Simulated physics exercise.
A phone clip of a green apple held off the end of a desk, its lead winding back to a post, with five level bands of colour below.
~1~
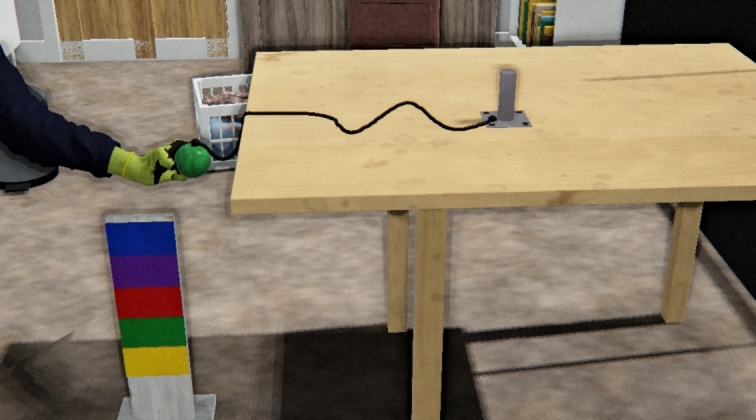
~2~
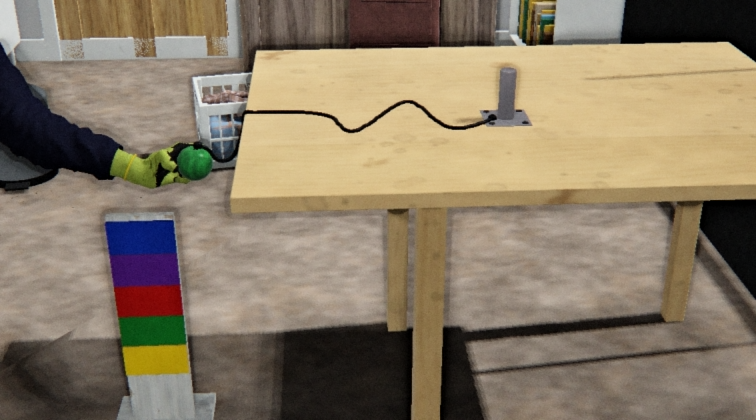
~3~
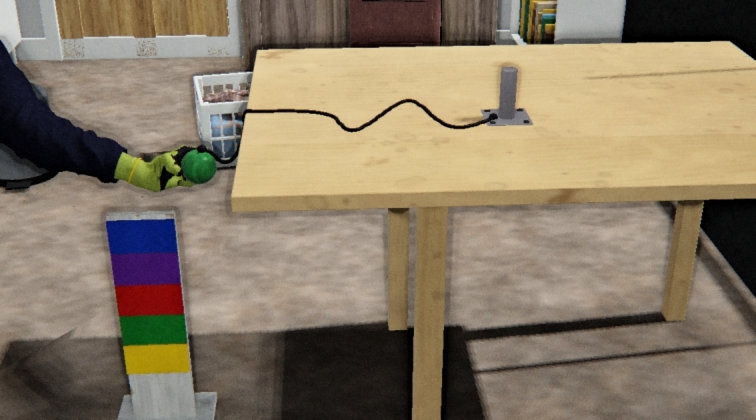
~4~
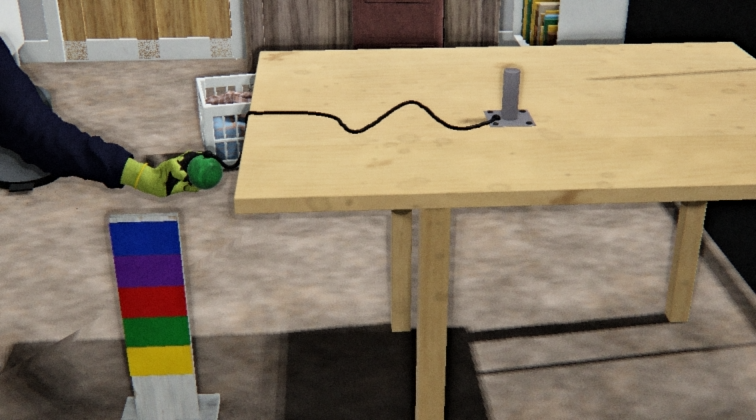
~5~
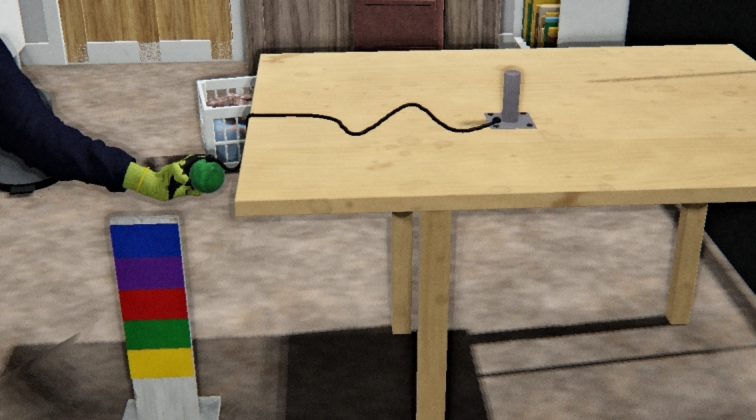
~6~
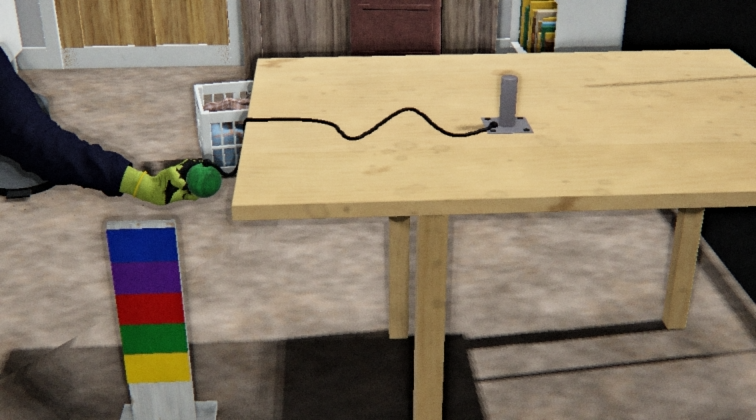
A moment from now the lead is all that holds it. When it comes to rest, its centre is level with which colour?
The green one.
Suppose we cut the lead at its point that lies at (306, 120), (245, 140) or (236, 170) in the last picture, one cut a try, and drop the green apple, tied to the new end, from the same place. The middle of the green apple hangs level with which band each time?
Each try in turn: No band; purple; red.
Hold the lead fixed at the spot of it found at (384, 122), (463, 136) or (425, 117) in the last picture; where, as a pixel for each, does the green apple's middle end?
In order of the tries: About (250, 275), about (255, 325), about (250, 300).
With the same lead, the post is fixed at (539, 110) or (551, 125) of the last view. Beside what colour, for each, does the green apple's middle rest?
Answer, in order: Red, red.
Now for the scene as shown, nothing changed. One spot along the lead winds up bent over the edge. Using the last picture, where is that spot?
Location: About (347, 138).
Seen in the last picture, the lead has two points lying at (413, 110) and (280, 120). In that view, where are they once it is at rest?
Final positions are (356, 125) and (251, 216), in that order.
A little later, apple near (228, 329); level with green.
Next, apple near (284, 328); level with green.
Later still, apple near (249, 335); level with green.
When it is over, apple near (262, 335); level with green. Its middle rests at the green band.
